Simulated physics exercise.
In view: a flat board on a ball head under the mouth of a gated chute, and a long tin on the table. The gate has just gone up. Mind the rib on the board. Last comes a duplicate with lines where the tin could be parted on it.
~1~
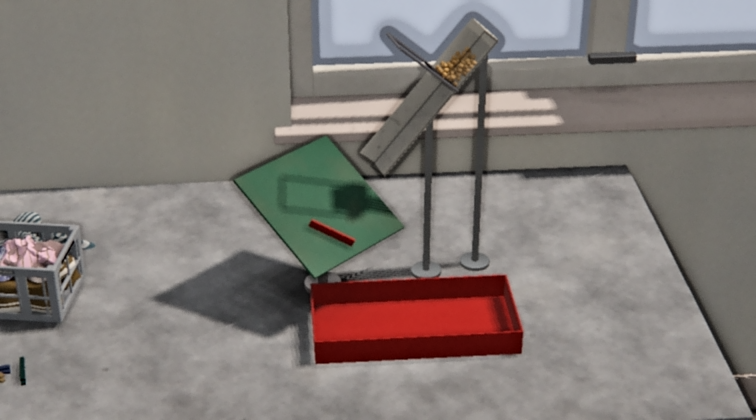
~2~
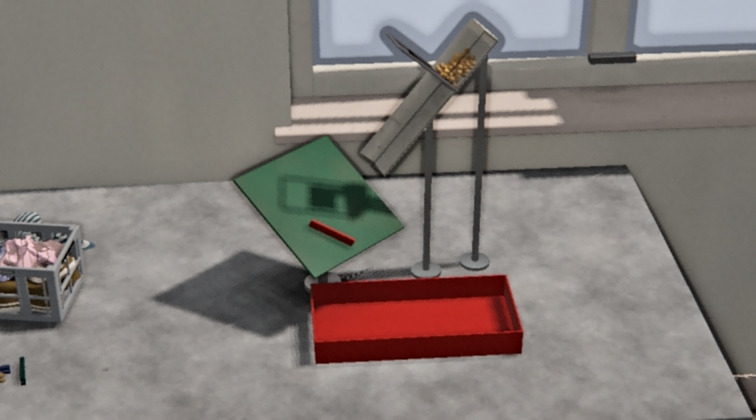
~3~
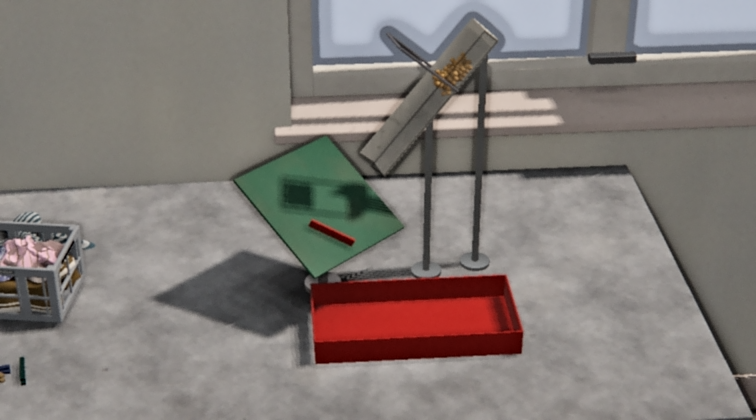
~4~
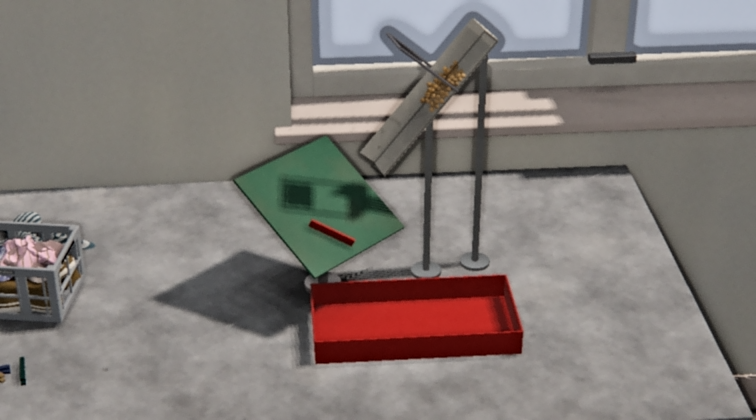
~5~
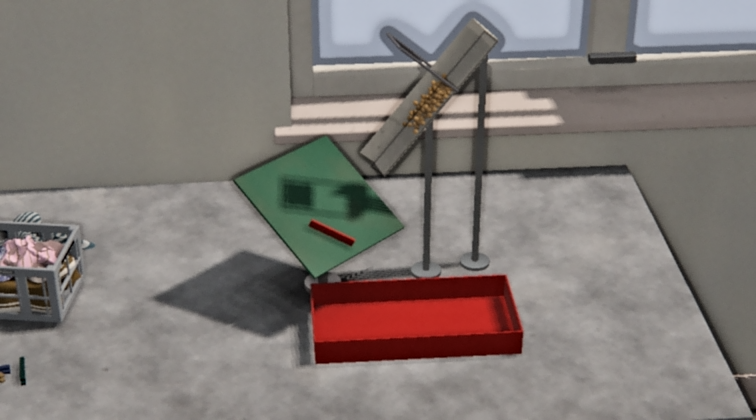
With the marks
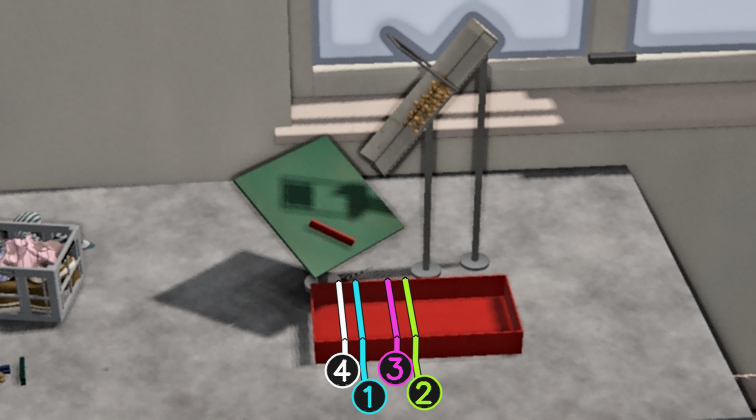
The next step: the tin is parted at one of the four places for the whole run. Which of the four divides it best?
Line 3.
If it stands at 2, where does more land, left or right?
Left.
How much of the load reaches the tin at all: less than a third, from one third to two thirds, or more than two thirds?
It is more than two thirds.
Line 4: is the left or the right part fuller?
The right side.
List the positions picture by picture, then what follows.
The first frame shows load behind the gate at (454, 65), dried chickpeas; lip of the chute at (379, 169), sloping steeply.
The second frame shows middle of the board at (321, 204), tilted fairly steeply; middle of its low edge at (362, 251); of its high edge at (281, 157).
The third frame shows front corners of the tin at (315, 342) and (523, 331), empty; front of the load at (444, 94).
The fourth frame shows middle of the load at (440, 85); its front at (423, 101), about a quarter of the way to the lip; rib from (312, 220) to (355, 240).
The fifth frame shows middle of the load at (433, 101); its front at (405, 124), about half of the way to the lip.
On the marked copy, line 1 crosses the front rim at (362, 339); line 2 crosses the front rim at (415, 337); line 3 crosses the front rim at (396, 338); line 4 crosses the front rim at (344, 340).
For line 1, of what is caught, a stray few on the left of the divider, nearly all on the right.
For line 2, of what is caught, nearly all on the left of the divider, a small part on the right.
For line 3, of what is caught, about half on the left of the divider, about half on the right.
For line 4, of what is caught, none on the left of the divider, all on the right.
